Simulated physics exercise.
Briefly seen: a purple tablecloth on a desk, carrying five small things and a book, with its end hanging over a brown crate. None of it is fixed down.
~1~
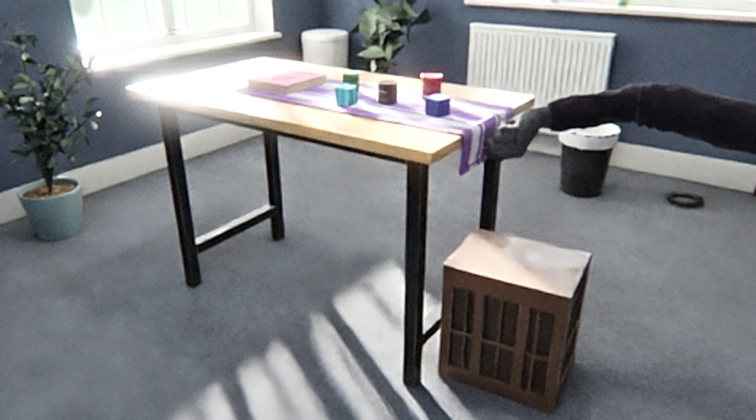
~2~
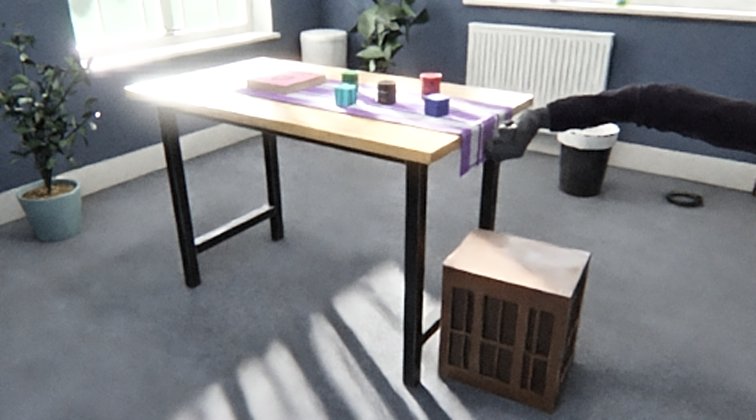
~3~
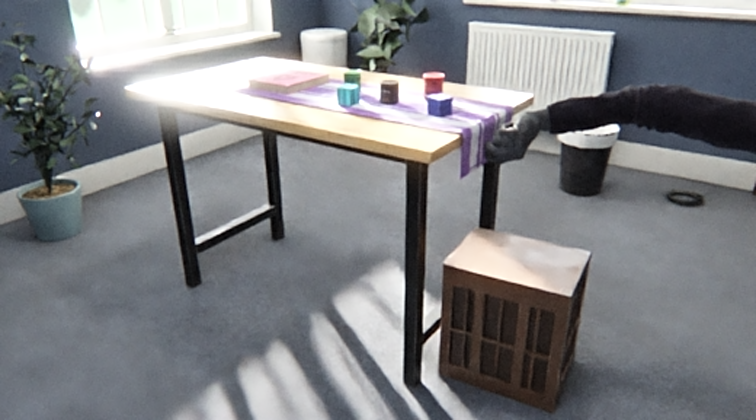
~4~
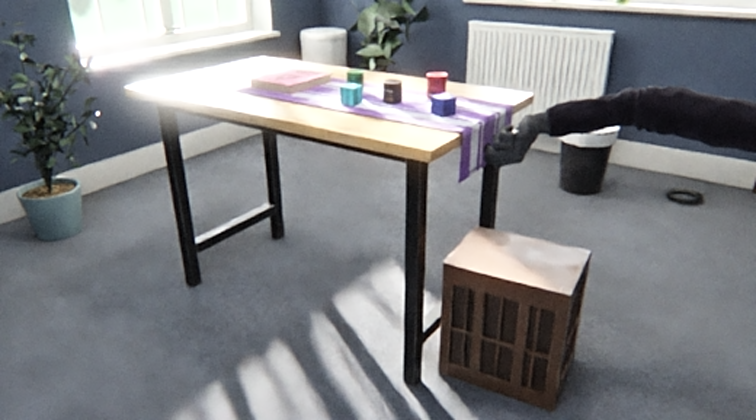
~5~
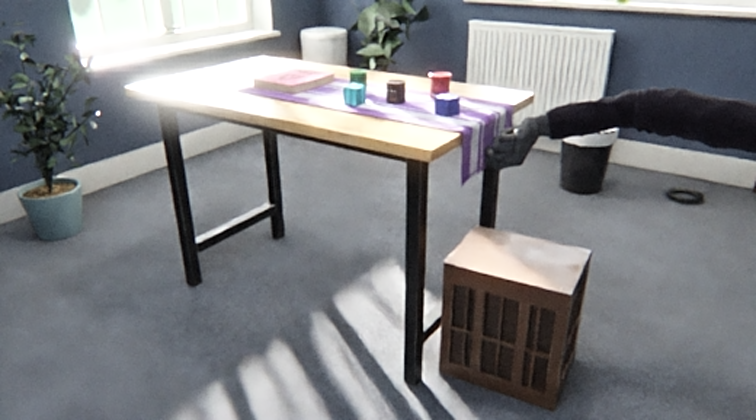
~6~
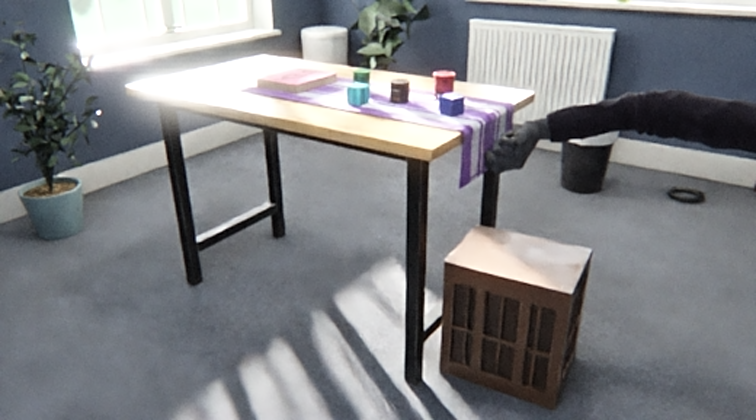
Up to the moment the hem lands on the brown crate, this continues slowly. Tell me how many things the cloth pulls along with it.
Two pieces drop off.
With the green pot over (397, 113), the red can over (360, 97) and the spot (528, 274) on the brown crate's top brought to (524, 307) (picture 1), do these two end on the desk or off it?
The green pot ends up off the top and the red can ends up still on top.
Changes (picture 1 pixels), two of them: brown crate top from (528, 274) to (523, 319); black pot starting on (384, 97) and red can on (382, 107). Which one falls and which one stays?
The black pot ends up off the top and the red can ends up off the top.
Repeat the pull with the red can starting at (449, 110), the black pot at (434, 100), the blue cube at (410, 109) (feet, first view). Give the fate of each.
For the red can it's falling, for the black pot it's falling, for the blue cube it's falling.
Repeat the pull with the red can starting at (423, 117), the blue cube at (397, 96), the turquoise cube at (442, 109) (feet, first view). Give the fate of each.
Final state: The red can is no longer up, the blue cube is still in place, the turquoise cube is no longer up.
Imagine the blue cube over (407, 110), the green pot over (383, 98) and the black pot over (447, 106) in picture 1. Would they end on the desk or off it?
Here's how it goes: The blue cube leaves the top, the green pot remains in place and the black pot leaves the top.
Soon after, hem near (485, 215); blue cube gone.
After that, hem on the crate; blue cube and red can gone.
In the end, hem on the crate; blue cube and red can gone. Over the edge go two.
